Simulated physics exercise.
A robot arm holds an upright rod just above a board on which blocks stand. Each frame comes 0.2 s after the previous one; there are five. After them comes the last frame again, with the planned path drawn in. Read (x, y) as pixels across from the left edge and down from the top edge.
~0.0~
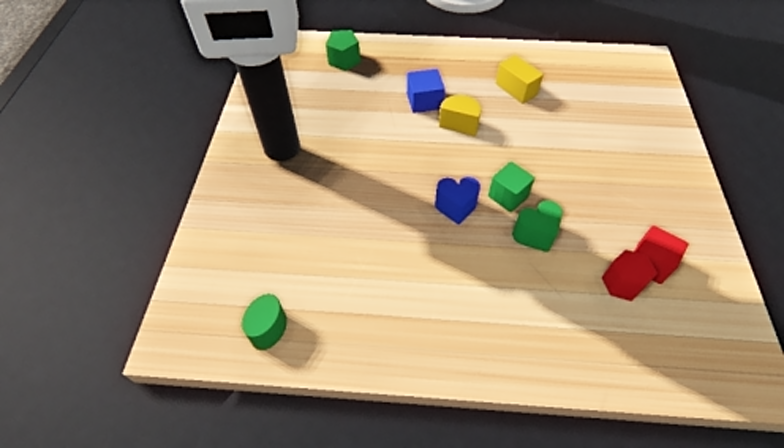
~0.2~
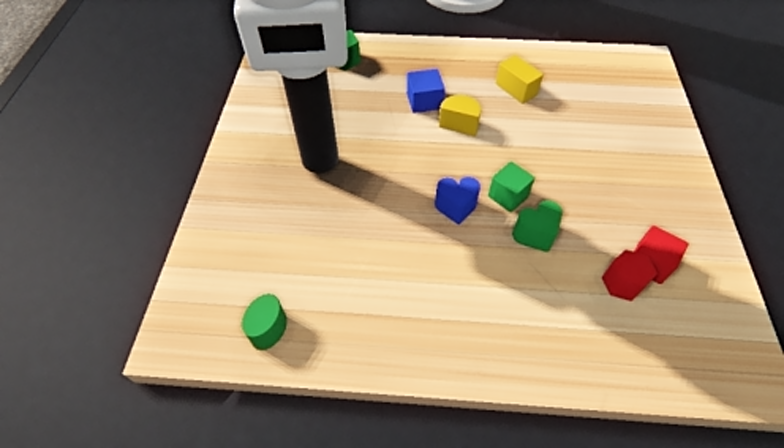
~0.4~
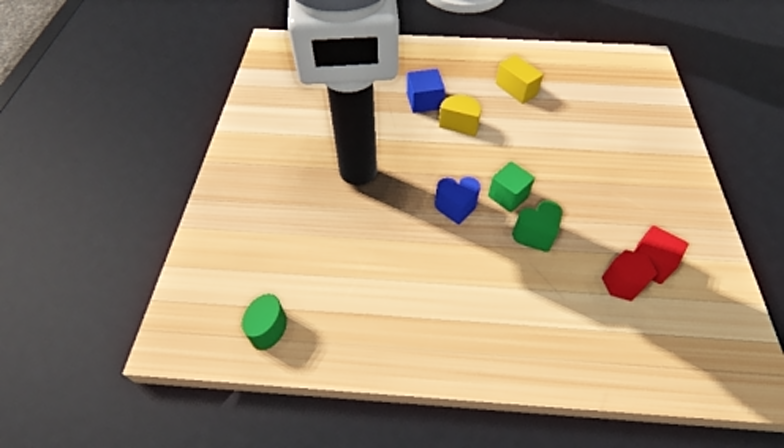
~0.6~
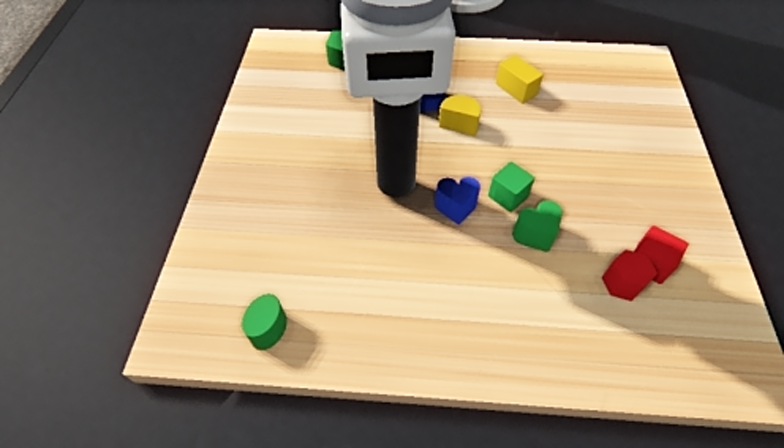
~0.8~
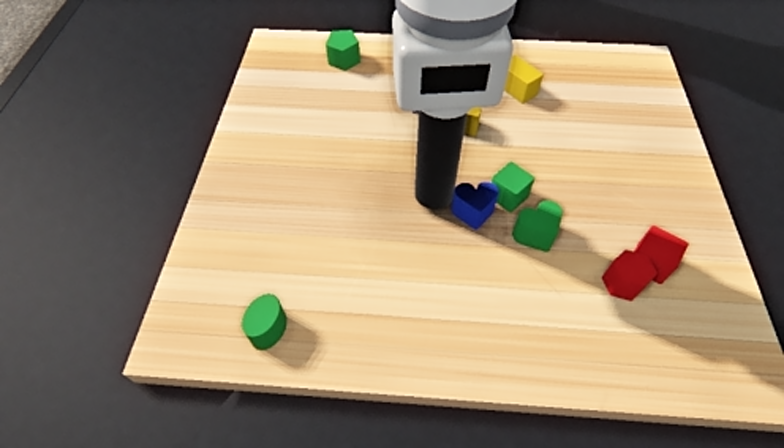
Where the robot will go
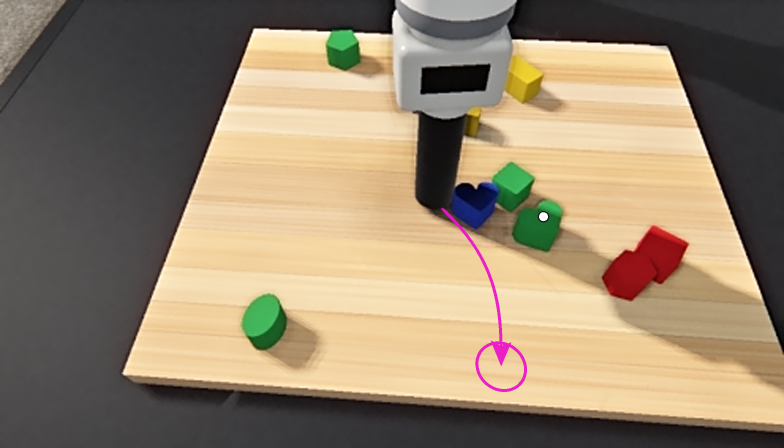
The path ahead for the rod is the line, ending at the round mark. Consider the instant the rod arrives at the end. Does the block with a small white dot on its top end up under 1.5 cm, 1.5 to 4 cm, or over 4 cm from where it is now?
Distance: 1.5 to 4 cm.
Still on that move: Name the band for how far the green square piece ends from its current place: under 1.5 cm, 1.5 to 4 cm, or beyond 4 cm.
It moves less than 1.5 cm.
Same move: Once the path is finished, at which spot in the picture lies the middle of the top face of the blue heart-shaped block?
Just about (520, 219).
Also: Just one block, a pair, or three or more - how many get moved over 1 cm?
I'd put the number at two.
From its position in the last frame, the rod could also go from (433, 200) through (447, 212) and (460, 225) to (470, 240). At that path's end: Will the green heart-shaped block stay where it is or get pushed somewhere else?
The block in question is displaced by the end.
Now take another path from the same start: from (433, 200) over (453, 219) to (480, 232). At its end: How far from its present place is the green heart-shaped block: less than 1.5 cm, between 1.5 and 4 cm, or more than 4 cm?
Displaced 1.5 to 4 cm.
The drawn path runs from (433, 200) through (472, 242) and (496, 298) to (501, 366); the dot is on the green heart-shaped block.
The first path, step by step. One third of the way, rod (474, 237); blue heart-shaped block (517, 215), turned 65° anticlockwise; green heart-shaped block (563, 218).
Two thirds of the way, rod (499, 295); blue heart-shaped block (520, 219), turned 80° anticlockwise; green heart-shaped block (567, 217).
At the end, rod (503, 362); blue heart-shaped block (520, 219), turned 80° anticlockwise; green square piece not moved; green heart-shaped block (567, 217).
